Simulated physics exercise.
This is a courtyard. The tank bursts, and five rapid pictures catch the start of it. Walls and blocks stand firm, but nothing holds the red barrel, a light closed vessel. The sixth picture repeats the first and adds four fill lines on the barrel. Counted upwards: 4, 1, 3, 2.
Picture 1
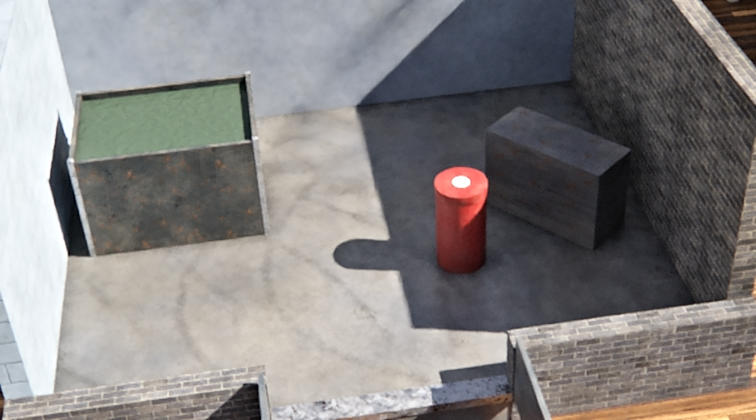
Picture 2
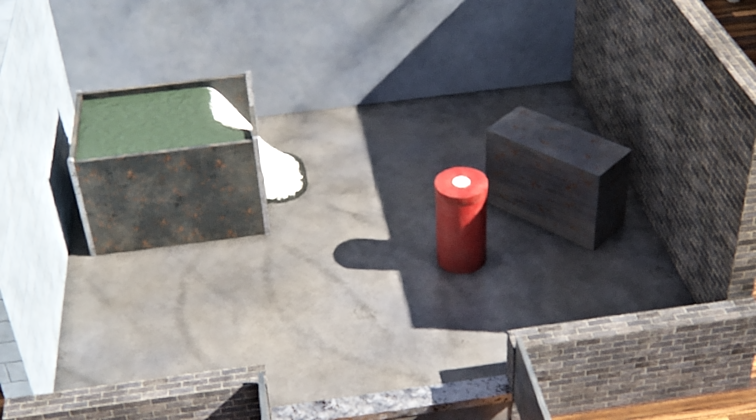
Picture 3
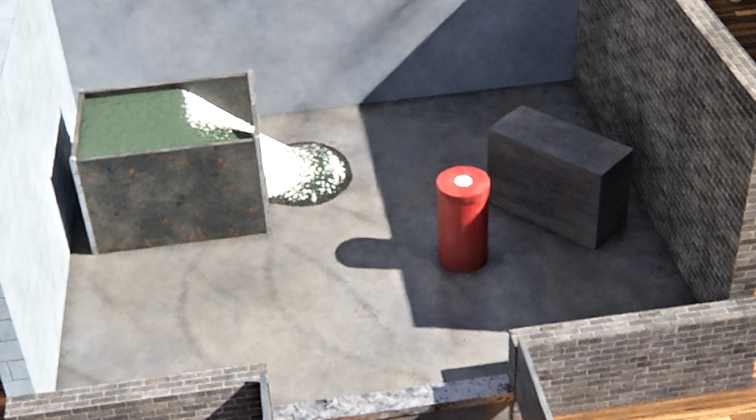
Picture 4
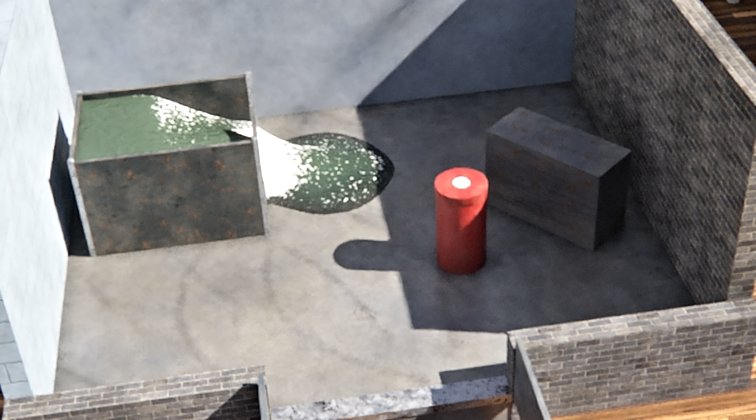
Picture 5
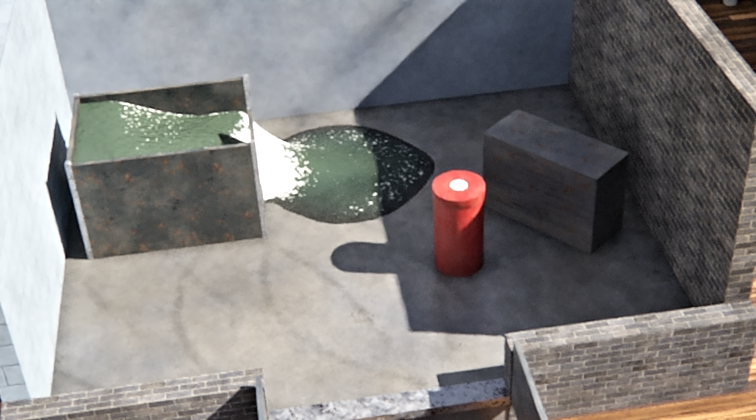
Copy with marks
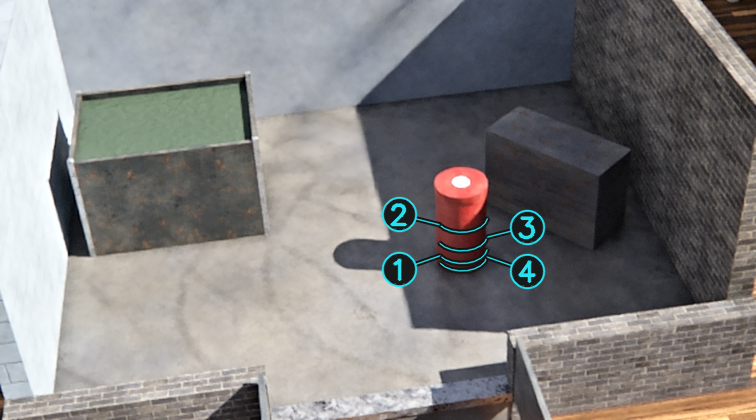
Green water pouring from the right side of a rusty tank, foaming white and spreading across a courtyard floor toward a red barrel.
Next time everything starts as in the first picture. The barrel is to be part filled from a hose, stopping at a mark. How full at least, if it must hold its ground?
1 is the one.
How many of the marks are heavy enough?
Three of them.
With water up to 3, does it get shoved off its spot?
No.
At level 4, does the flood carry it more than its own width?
Yes, clearly.
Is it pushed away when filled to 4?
Yes, that goes wrong.
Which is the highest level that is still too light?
Here it is level 4.
On the marked copy, 1 at (467, 263); 2 at (467, 231); 3 at (467, 250); 4 at (467, 270); from the bottom up 4, 1, 3, 2.
For level 1, it does not move.
For level 2, it does not move.
For level 3, it does not move.
For level 4, it is pushed about twice its own width away.
